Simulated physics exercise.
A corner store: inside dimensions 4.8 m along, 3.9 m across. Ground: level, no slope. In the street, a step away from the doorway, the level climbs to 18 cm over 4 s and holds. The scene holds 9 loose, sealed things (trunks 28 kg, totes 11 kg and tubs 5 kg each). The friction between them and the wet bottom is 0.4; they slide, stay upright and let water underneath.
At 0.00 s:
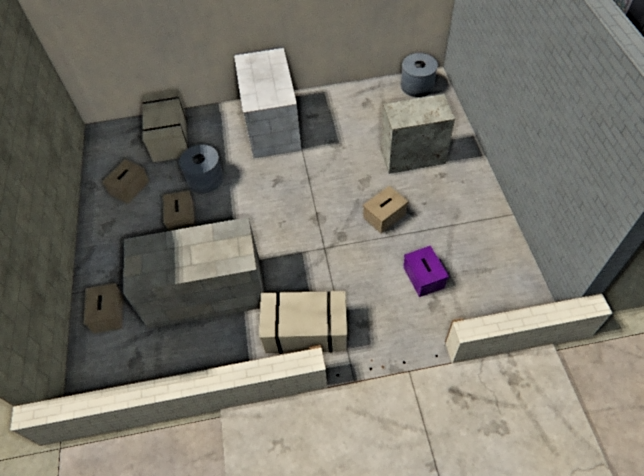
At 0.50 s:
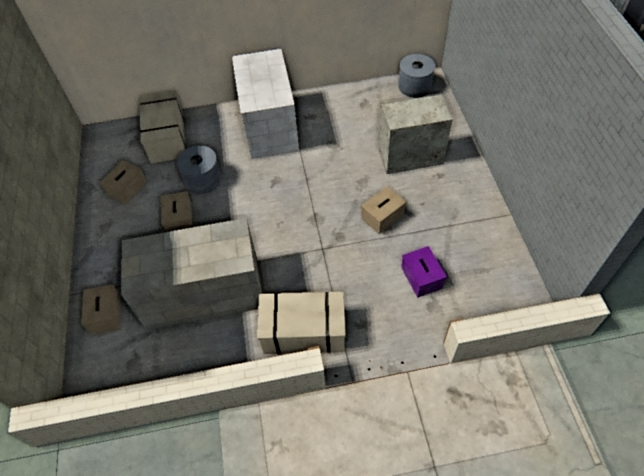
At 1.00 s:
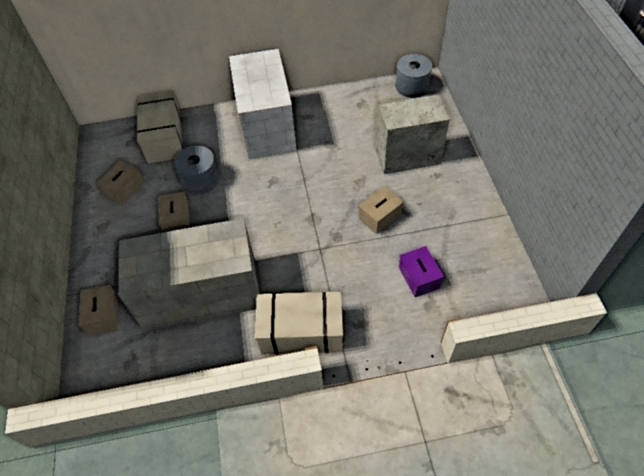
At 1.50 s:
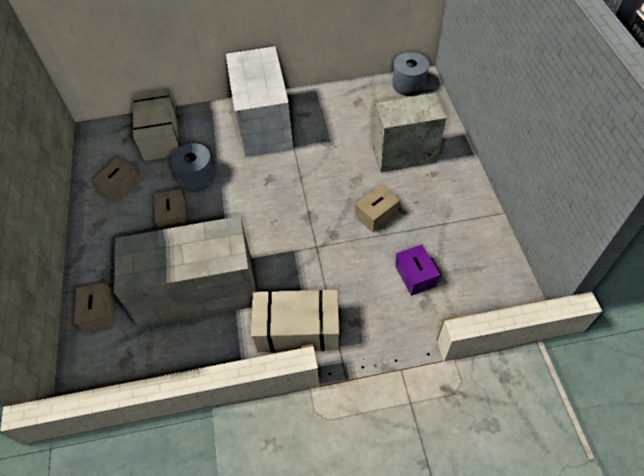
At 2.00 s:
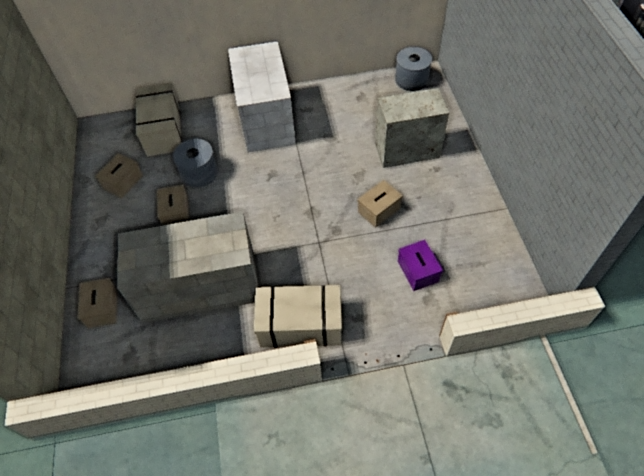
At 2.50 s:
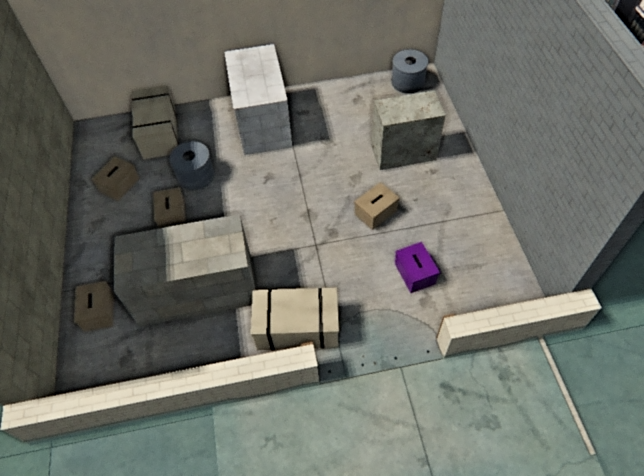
Roofless walled store with scattered boxes and a purple tote sitting still as greenish water spreads across the pavement to the doorway.
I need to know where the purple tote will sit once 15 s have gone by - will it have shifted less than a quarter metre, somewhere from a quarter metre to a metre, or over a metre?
It will have shifted a quarter metre to a metre.
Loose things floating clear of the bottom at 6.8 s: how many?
Total: 0.
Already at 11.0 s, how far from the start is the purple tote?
Some 80 cm from the start.
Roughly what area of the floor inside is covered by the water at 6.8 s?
Around 12 m2 of it.
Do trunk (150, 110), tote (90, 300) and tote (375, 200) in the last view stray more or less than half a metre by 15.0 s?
In turn: Short of it, under, over.
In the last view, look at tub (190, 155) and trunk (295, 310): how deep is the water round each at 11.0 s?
Depth approx. 5 cm / 5 cm.
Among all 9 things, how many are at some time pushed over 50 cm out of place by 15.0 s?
That makes 4.
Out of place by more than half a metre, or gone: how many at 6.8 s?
I count 2.
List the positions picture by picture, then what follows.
In the first picture, the purple tote at (426, 265) rests on the ground; water covers 0.0 m2; 0 of 9 have shifted.
In the second picture, the purple tote at (424, 266), on the bottom; 0.0 m2 under water; 0 of 9 have shifted.
In the third picture, the purple tote at (422, 266) rests on the ground; 0.0 m2 under water; 0 of 9 have shifted.
In the fourth picture, the purple tote at (418, 264) rests on the ground; 0.0 m2 under water; 0 of 9 have shifted.
In the fifth picture, the purple tote at (420, 259) rests on the ground; water covers 0.0 m2; 0 of 9 have shifted.
In the sixth picture, the purple tote at (417, 262), on the bottom; 0.3 m2 under water; 0 of 9 have shifted.
After 3.5 s the purple tote is near (417, 262), 0.0 m from its start, aground; 0 afloat.
After 6.8 s the purple tote is near (467, 224), 0.7 m from its start, aground; 0 afloat.
After 11.0 s the purple tote is near (467, 224), 0.7 m from its start, aground; 3 afloat.
After 15.0 s the purple tote is near (467, 224), 0.7 m from its start, aground; 4 afloat.
